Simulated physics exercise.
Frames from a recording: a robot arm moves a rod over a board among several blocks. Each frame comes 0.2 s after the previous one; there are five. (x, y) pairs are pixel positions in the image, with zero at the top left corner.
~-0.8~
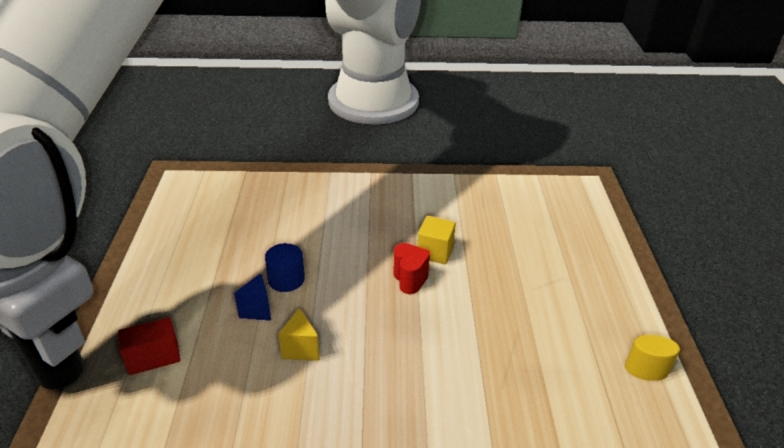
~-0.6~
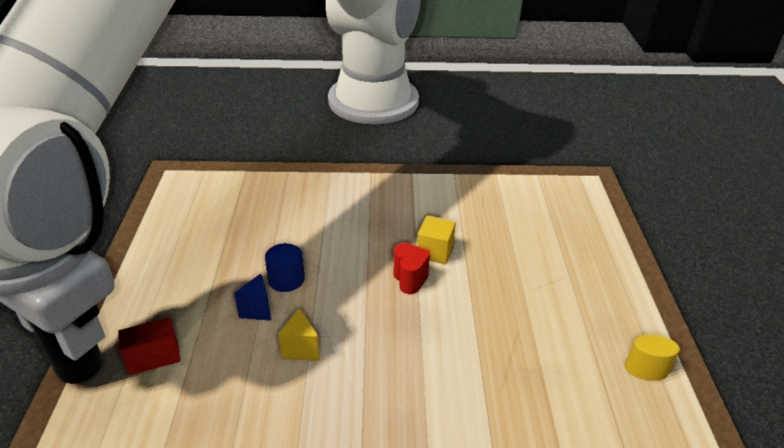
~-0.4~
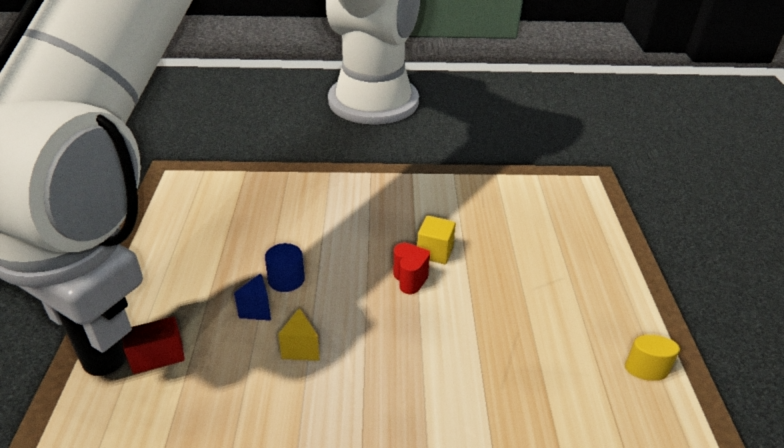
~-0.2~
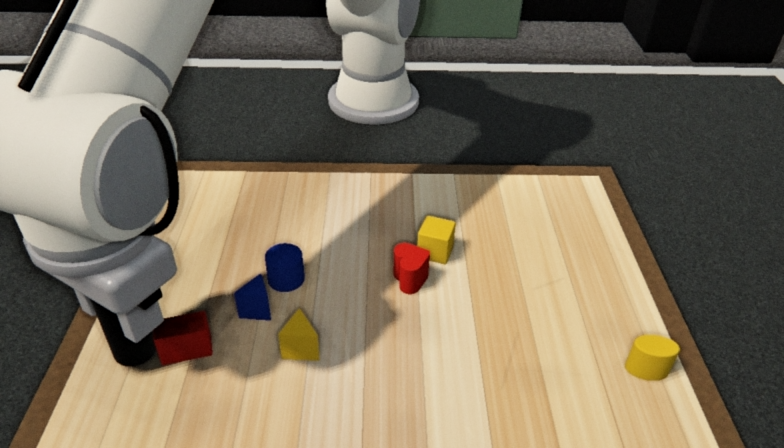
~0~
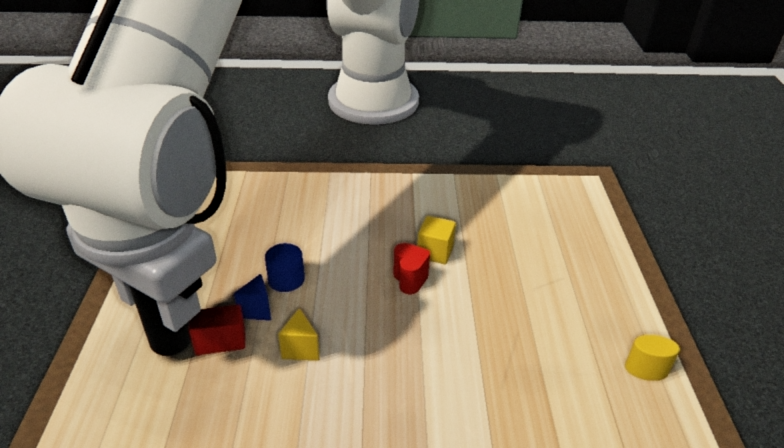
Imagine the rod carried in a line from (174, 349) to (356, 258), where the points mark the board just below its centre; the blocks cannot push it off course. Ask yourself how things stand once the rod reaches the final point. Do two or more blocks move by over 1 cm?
Yes, that is what happens.
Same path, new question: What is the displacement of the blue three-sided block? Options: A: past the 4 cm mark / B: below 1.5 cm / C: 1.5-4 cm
A - past the 4 cm mark.
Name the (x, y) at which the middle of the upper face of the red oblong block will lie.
Its top centre lands on (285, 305).
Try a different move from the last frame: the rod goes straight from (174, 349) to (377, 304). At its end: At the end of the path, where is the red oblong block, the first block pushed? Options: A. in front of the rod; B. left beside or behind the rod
The answer is A.
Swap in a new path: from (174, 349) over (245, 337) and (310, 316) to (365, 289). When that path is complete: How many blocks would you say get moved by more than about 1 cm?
I expect one block to move.
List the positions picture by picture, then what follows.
Tip of the rod at (62, 373), middles of tops, red oblong block at (145, 332), blue three-sided block at (254, 286), blue disc at (283, 254), yellow three-sided block at (298, 325), red heart block at (411, 255), in the first picture.
Rod at (81, 368), nothing pushed, in the second picture.
Rod at (106, 360), red oblong block at (149, 331), in the third picture.
Rod at (136, 352), red oblong block at (180, 324), in the fourth picture.
Rod at (172, 341), red oblong block at (215, 316), blue three-sided block at (254, 286), blue disc at (283, 254), yellow three-sided block at (298, 325), red heart block at (411, 255), in the fifth picture.
The first path, step by step. One third of the way, rod at (240, 307); red oblong block at (275, 305), turned 45° clockwise; blue three-sided block at (273, 280), turned 30° clockwise.
Two thirds of the way, rod at (301, 277); red oblong block at (285, 304), turned 60° clockwise; blue three-sided block at (329, 264), turned 105° clockwise; blue disc at (302, 235); yellow three-sided block at (303, 328), turned 20° clockwise.
At the end, rod at (355, 250); red oblong block at (285, 304), turned 60° clockwise; blue three-sided block at (346, 263), turned 135° clockwise; blue disc at (309, 227); yellow three-sided block at (303, 328), turned 20° clockwise; red heart block unmoved.
